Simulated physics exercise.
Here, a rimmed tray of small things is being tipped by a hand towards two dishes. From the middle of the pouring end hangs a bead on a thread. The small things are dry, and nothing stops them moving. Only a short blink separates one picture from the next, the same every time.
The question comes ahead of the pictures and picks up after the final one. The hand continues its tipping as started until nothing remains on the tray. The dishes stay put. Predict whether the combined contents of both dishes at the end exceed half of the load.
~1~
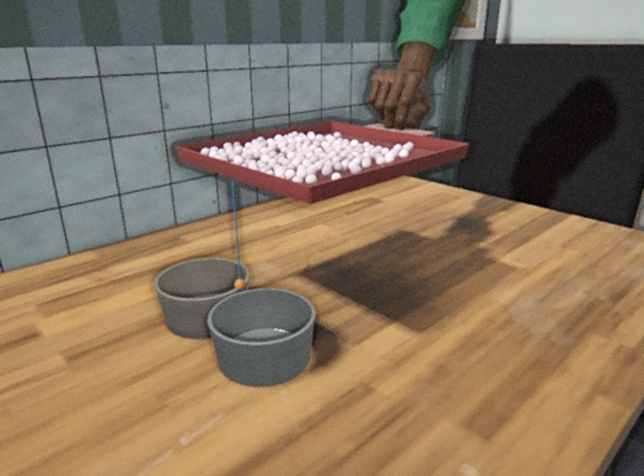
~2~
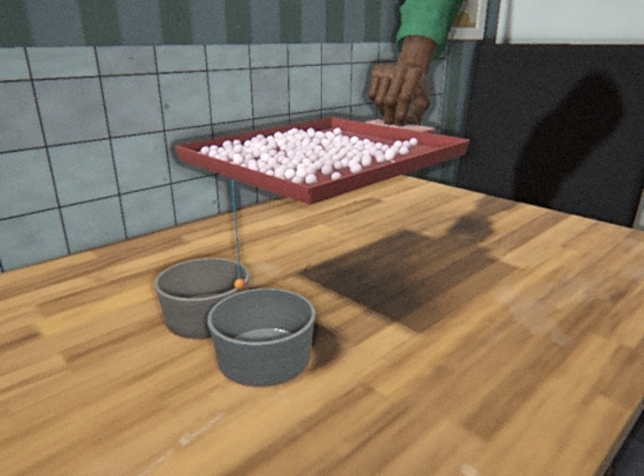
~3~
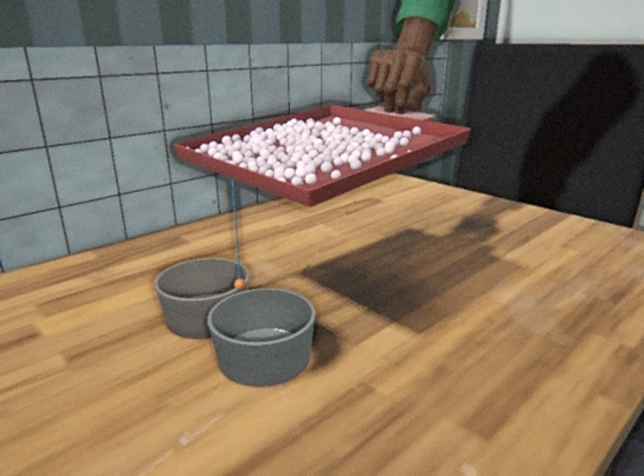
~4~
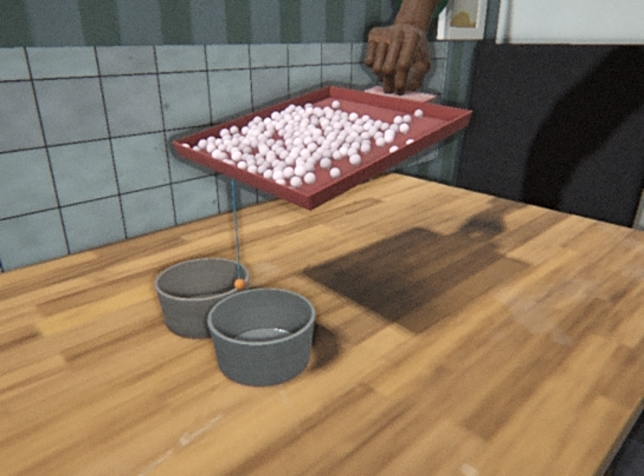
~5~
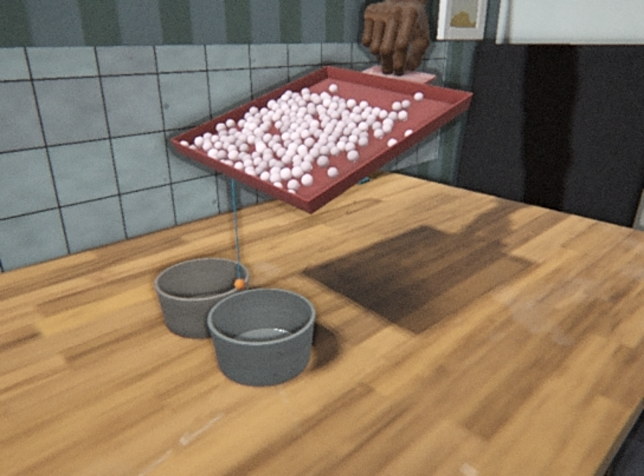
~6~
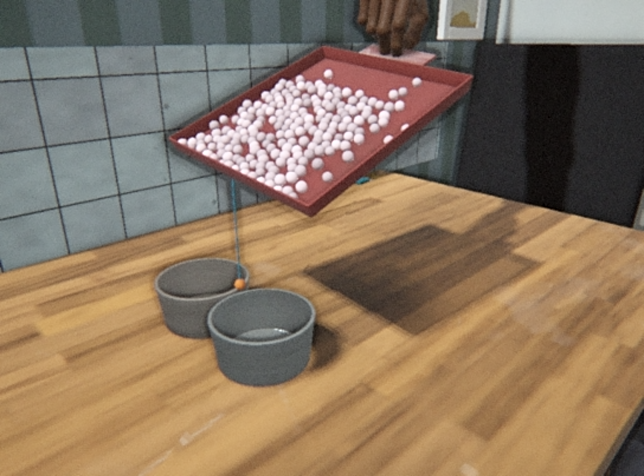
The combined contents fall short of half.
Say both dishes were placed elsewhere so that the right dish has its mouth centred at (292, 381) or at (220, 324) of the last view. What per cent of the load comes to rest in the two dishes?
About 70 per cent first, then about 40 per cent.
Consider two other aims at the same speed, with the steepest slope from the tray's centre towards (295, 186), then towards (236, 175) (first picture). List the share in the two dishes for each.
Around 20 percent for the first aim and around 40 percent for the second.
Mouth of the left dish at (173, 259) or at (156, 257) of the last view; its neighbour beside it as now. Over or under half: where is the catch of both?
The first place gets a lesser share, the second a lesser share.
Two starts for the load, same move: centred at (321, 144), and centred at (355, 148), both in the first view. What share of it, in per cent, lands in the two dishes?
Near 20 and 30 percent respectively.
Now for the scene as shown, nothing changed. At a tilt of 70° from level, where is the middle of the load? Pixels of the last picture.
Roughly at (261, 168).
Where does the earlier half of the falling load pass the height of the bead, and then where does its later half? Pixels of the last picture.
First roughly (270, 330), then roughly (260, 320).
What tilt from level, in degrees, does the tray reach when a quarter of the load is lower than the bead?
At roughly 90°.
Just after the last frame, tray tipped steeply; the larger part on the tray; just a few in the right dish; just a few outside both; about a tenth in the air.
A moment on, tray tipped past a quarter turn; just a few on the tray; roughly a quarter in the right dish; roughly half outside both; about a tenth in the air.
Further on, tray tipped past a quarter turn; roughly a third in the right dish; roughly two thirds outside both.
When it is over, tray tipped past a quarter turn; roughly a third in the right dish; not one in the left dish; roughly two thirds outside both.
